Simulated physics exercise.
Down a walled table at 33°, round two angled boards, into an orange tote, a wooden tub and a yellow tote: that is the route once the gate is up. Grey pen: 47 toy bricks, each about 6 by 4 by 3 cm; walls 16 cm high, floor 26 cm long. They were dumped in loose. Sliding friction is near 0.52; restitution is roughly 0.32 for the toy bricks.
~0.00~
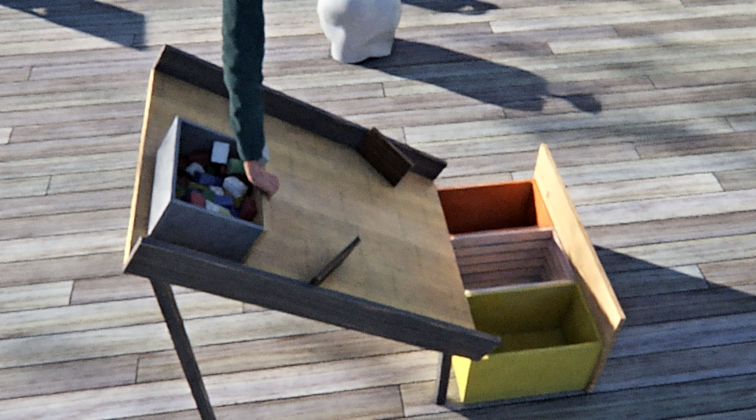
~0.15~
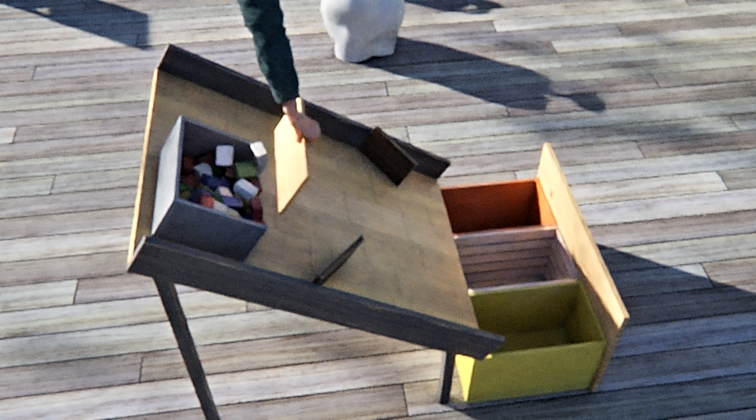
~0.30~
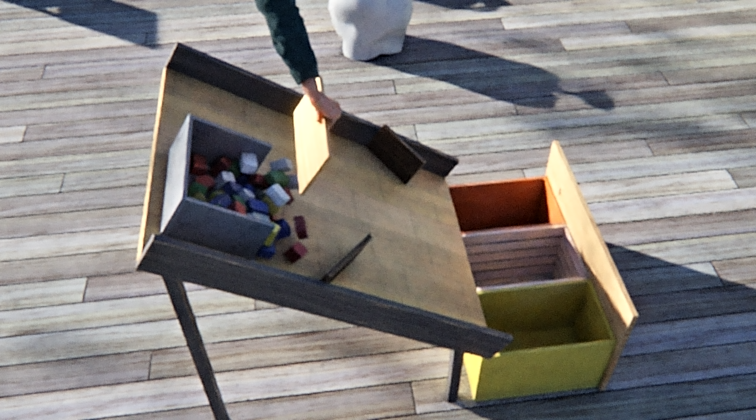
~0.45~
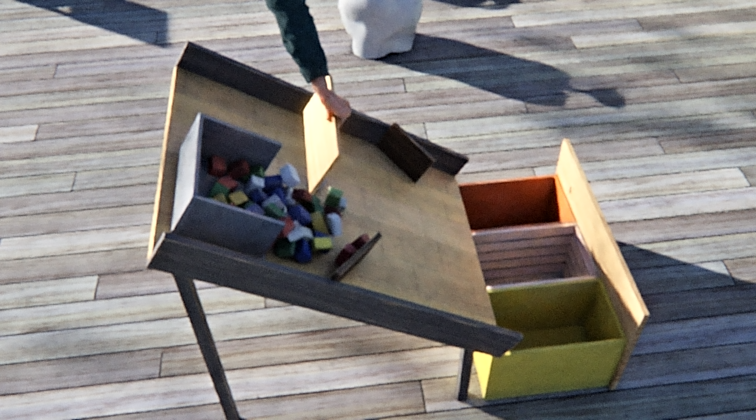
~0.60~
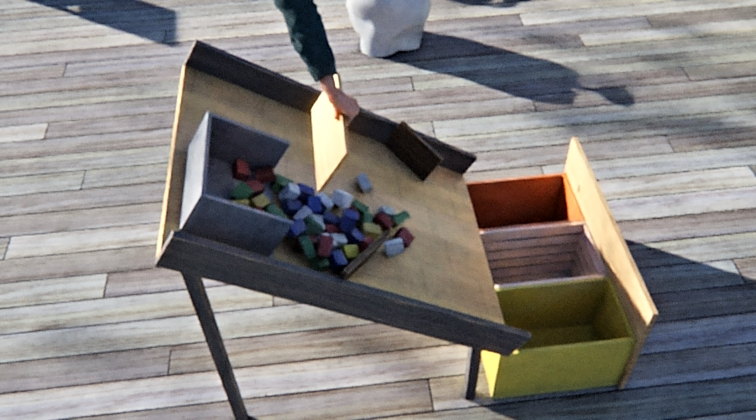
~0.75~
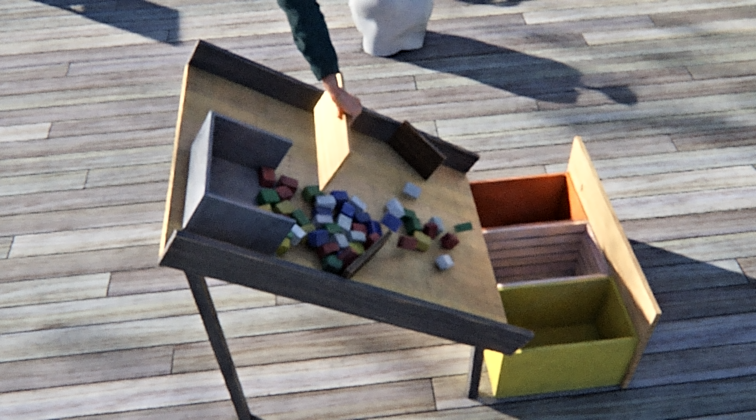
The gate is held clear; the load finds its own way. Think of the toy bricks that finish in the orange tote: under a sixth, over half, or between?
Ending in the orange tote: Less than a sixth of them.
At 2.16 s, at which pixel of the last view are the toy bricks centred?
Near (546, 304).
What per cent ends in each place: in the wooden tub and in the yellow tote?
About 60 and 10 per cent.
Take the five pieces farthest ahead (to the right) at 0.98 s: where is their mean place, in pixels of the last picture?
Around (522, 267).
After 0.98 s, 4 in the wooden tub, 38 on the slope and 5 in the air.
After 1.26 s, 1 in the orange tote, 9 in the wooden tub, 2 in the yellow tote, 33 on the slope and 2 in the air.
After 1.65 s, 1 in the orange tote, 20 in the wooden tub, 3 in the yellow tote, 21 on the slope and 2 in the air.
When it is over (at 2.16 s), 1 in the orange tote, 29 in the wooden tub, 4 in the yellow tote and 13 on the slope. Asked share, 1 of 47, 2 per cent.
